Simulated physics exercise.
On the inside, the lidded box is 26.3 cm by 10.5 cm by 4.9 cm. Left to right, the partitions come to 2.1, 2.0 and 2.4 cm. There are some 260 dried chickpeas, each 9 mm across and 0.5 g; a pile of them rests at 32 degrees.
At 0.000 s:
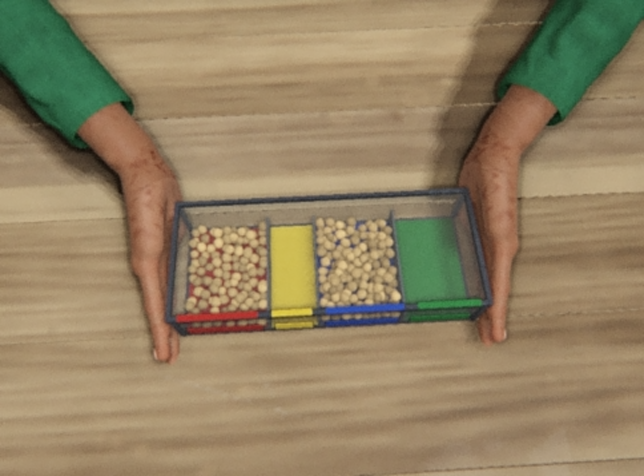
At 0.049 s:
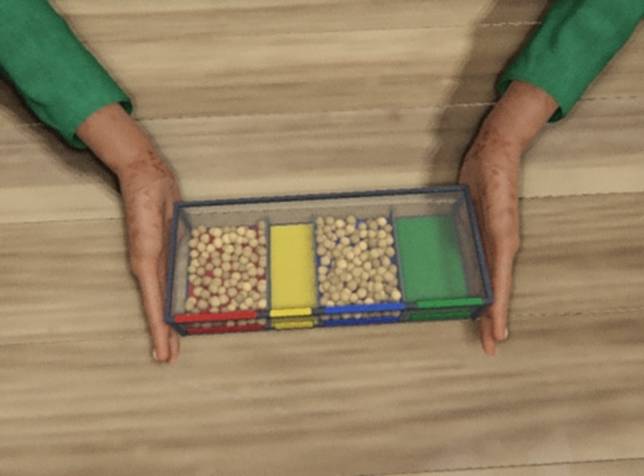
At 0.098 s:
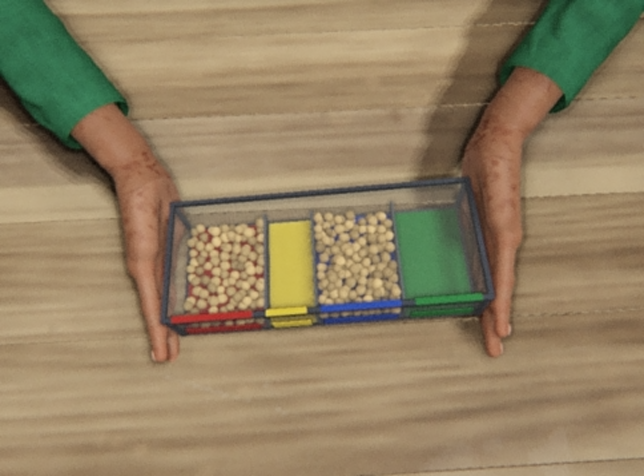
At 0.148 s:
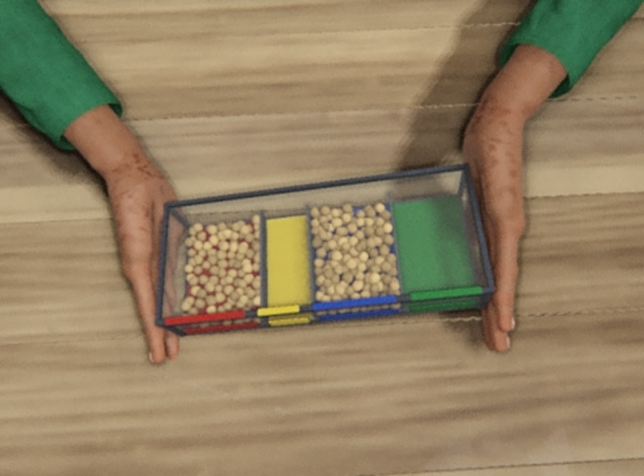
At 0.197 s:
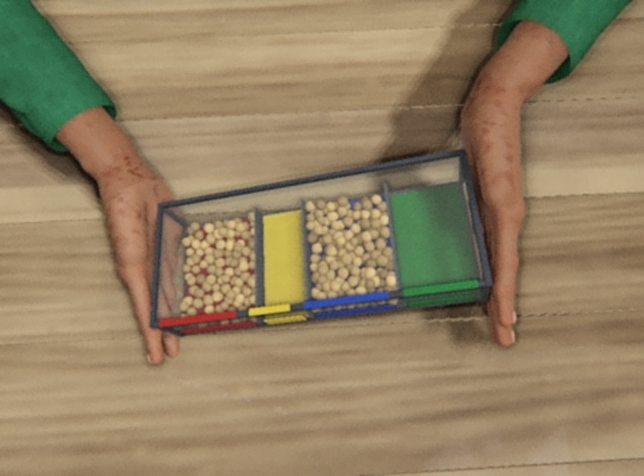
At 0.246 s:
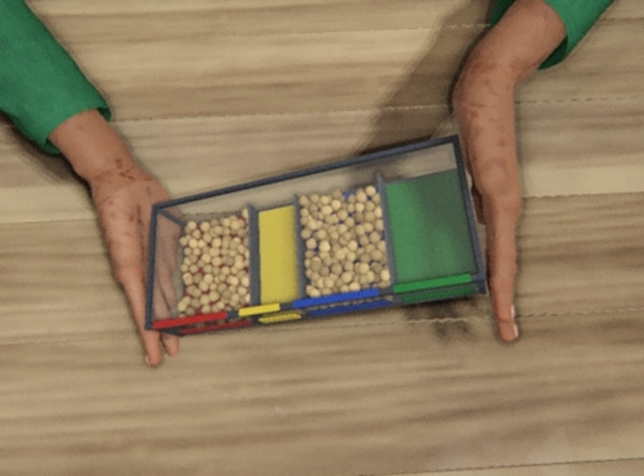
On a wooden table, two hands in green sleeves held a clear box with chickpeas in its red and blue sections, then gradually tilted it, raising the right end while the left stayed low.
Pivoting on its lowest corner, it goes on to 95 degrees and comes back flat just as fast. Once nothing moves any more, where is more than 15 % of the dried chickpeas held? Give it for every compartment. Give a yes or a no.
Red - yes; blue - no; green - no; yellow - no.
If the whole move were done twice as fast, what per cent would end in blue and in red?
Blue 0; red 95.
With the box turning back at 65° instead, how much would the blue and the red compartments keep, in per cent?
In per cent, blue gets 40 and red gets 55.
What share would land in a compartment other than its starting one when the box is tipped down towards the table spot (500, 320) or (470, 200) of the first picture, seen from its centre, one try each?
About 85 and 80 per cent.
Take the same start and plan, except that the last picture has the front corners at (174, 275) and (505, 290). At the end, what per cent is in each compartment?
That leaves red with 5 percent, blue with 30, green with 65 and yellow with 0 percent.
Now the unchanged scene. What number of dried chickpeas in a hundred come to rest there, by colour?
The red one gets 95, the blue one 5, the green one 0 and the yellow one 5.
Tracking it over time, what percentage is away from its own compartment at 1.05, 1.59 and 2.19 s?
30, 55, 55.
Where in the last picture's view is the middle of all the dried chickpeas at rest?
I'd put it at about (214, 289).
Then, at 1.05 s, tilt 95 degrees; red 60 %, blue 30 %, yellow 10 %.
After 1.59 s, tilt 41 degrees; red 95 %, blue 5 %, yellow 5 %.
Then, at 2.19 s, tilt 0 degrees; red 95 %, blue 5 %, yellow 5 %.
By 2.9 s all is still; red 95 %, blue 5 %, green 0 %, yellow 5 %.
